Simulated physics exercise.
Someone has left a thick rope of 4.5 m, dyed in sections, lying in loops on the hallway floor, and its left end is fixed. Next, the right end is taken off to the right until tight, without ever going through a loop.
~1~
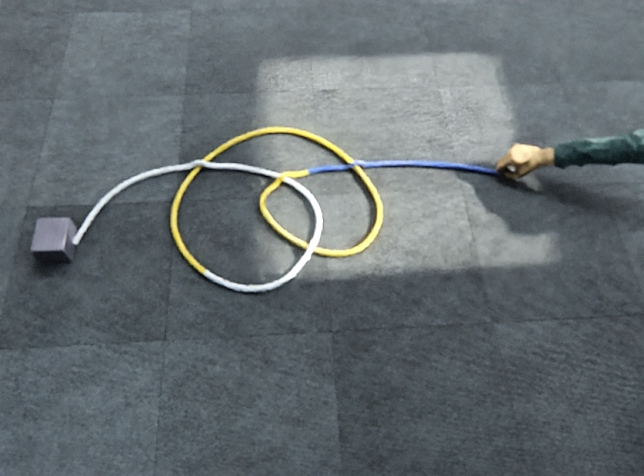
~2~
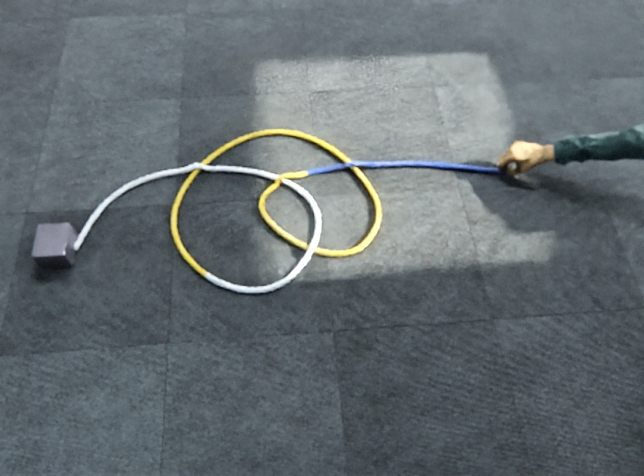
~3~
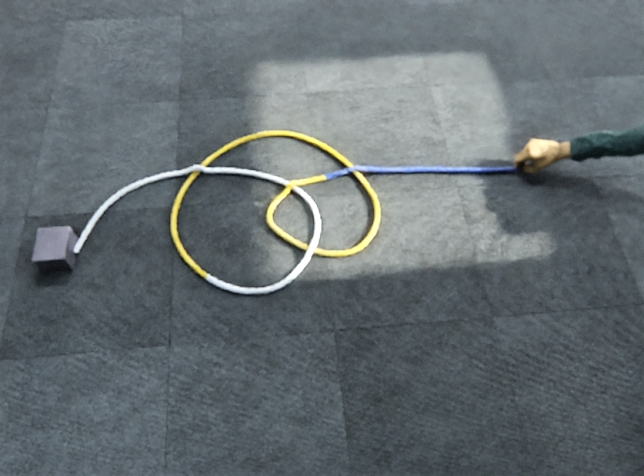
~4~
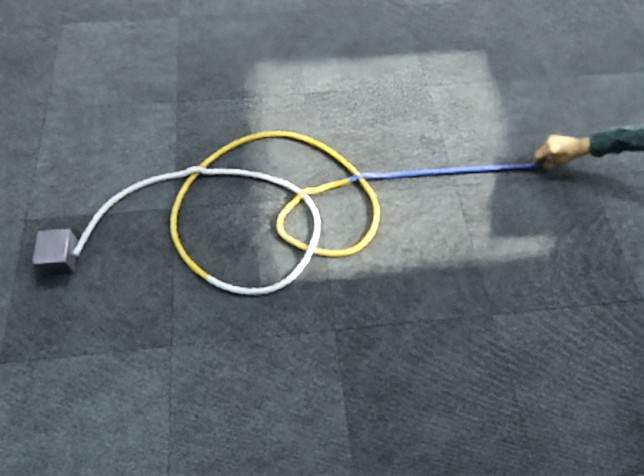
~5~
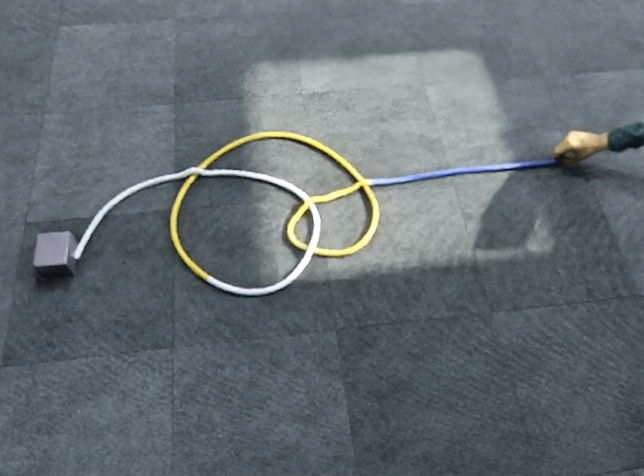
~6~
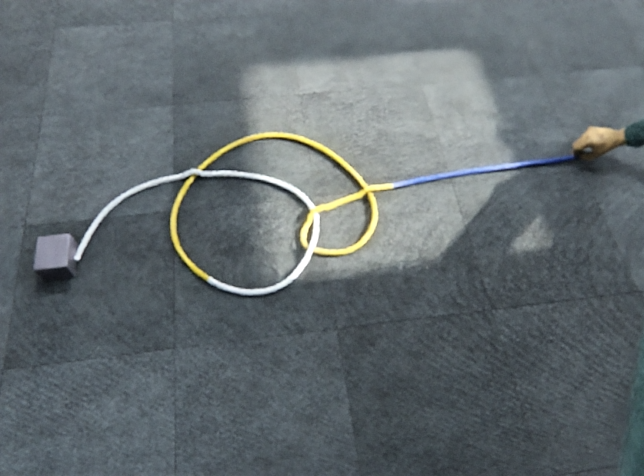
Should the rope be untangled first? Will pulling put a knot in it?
No, smooth.
Next, the ends are 2.6 m apart, loops still 38 cm across.
Then, the ends are 3.3 m apart, loops still 14 cm across.
After that, the ends are 4.1 m apart, loops still 14 cm across.
Later, the ends are 4.5 m apart, and it runs straight.
At the end, the ends are 4.5 m apart, and it runs straight.
